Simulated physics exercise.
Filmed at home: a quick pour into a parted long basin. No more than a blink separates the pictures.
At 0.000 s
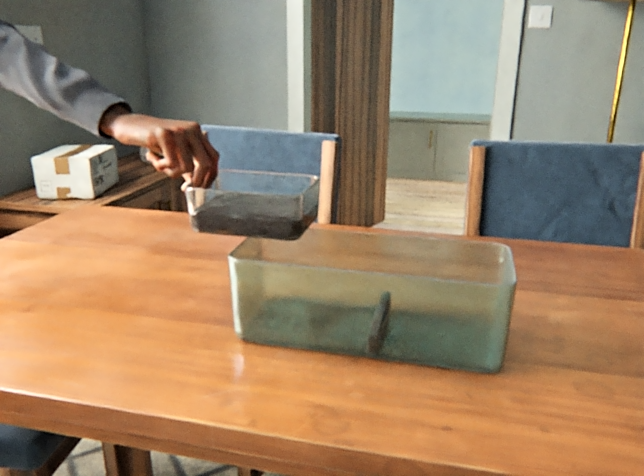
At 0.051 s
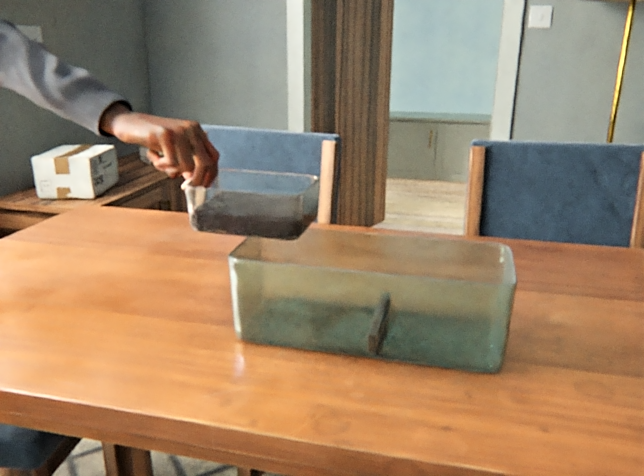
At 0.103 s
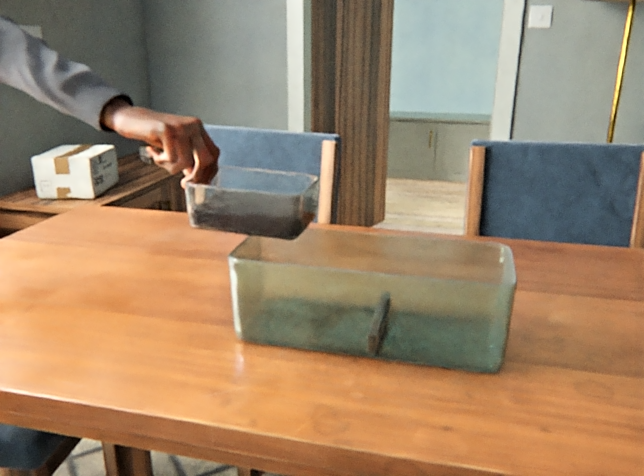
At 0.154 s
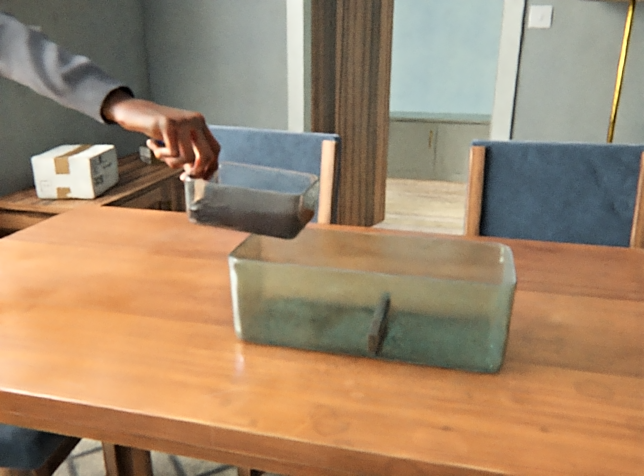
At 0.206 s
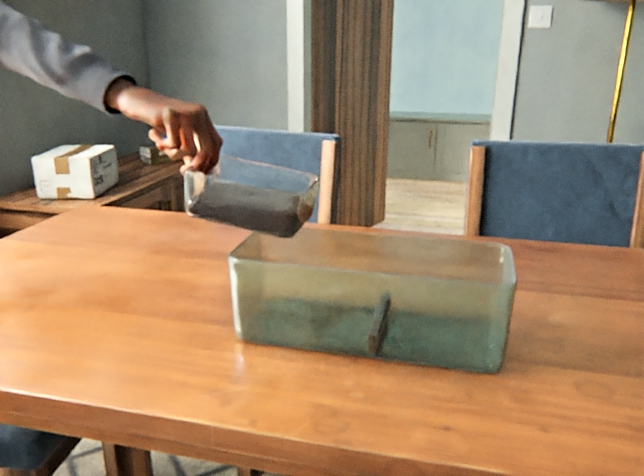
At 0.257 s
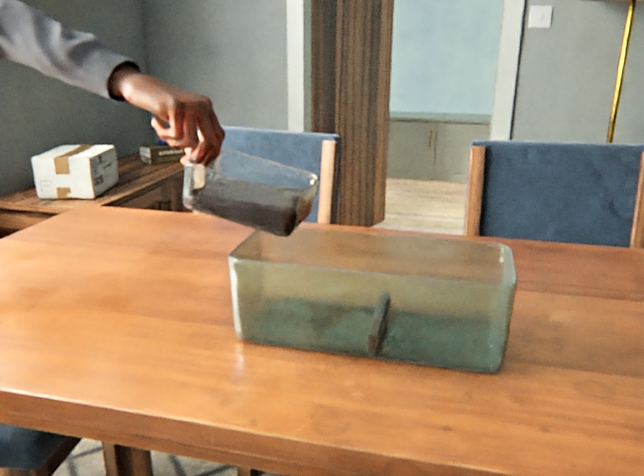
In this clip, a hand holds a small clear container of dark liquid above a long greenish glass basin with a low divider on a wooden table, first keeping it nearly level, then gradually tilting it toward the right.
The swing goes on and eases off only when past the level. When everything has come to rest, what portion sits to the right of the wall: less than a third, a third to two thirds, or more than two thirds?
The quantity right of the wall will come in below one third.
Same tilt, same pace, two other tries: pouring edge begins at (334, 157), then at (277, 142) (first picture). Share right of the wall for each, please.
Estimate, in order: 80 and 15 per cent.
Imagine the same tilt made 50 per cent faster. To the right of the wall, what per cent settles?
I'd say roughly 45 in every hundred ends up there.
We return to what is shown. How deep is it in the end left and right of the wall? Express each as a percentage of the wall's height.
50 per cent for the left part, 20 for the right.
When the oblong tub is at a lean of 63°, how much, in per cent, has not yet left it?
About 55 %.
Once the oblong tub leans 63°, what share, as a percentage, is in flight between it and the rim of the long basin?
Share: Approx. 35 %.
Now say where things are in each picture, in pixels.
In the first picture, it leans 0°; its right rim is at (311, 187); the coffee meets the walls at (207, 201) and (310, 208); the long basin's rim runs from (245, 242) to (513, 265); the wall's top is at (380, 312).
In the second picture, it leans 1°; its right rim is at (311, 187); the coffee meets the walls at (206, 200) and (310, 207).
In the third picture, it leans 2°; its right rim is at (311, 187); the coffee meets the walls at (206, 198) and (309, 206).
In the fourth picture, it leans 5°; its right rim is at (311, 187); the coffee meets the walls at (205, 195) and (309, 204).
In the fifth picture, it leans 8°; its right rim is at (311, 187); the coffee meets the walls at (204, 191) and (307, 201).
In the sixth picture, it leans 13°; its right rim is at (311, 187); the coffee meets the walls at (202, 185) and (307, 198).
A moment on, the oblong tub is tipped part way and 56 per cent is still to pour, 7 is left of the wall and 0 right of it.
Next, the oblong tub is tipped on its side and 14 per cent is still to pour, 51 is left of the wall and 21 right of it.
Then the oblong tub is tipped on its side and 1 per cent is still to pour, 74 is left of the wall and 22 right of it.
Later the oblong tub is tipped on its side and 0 per cent is still to pour, 77 is left of the wall and 22 right of it.
In the end 77 per cent lies left of the wall, 22 right of it and 1 outside.
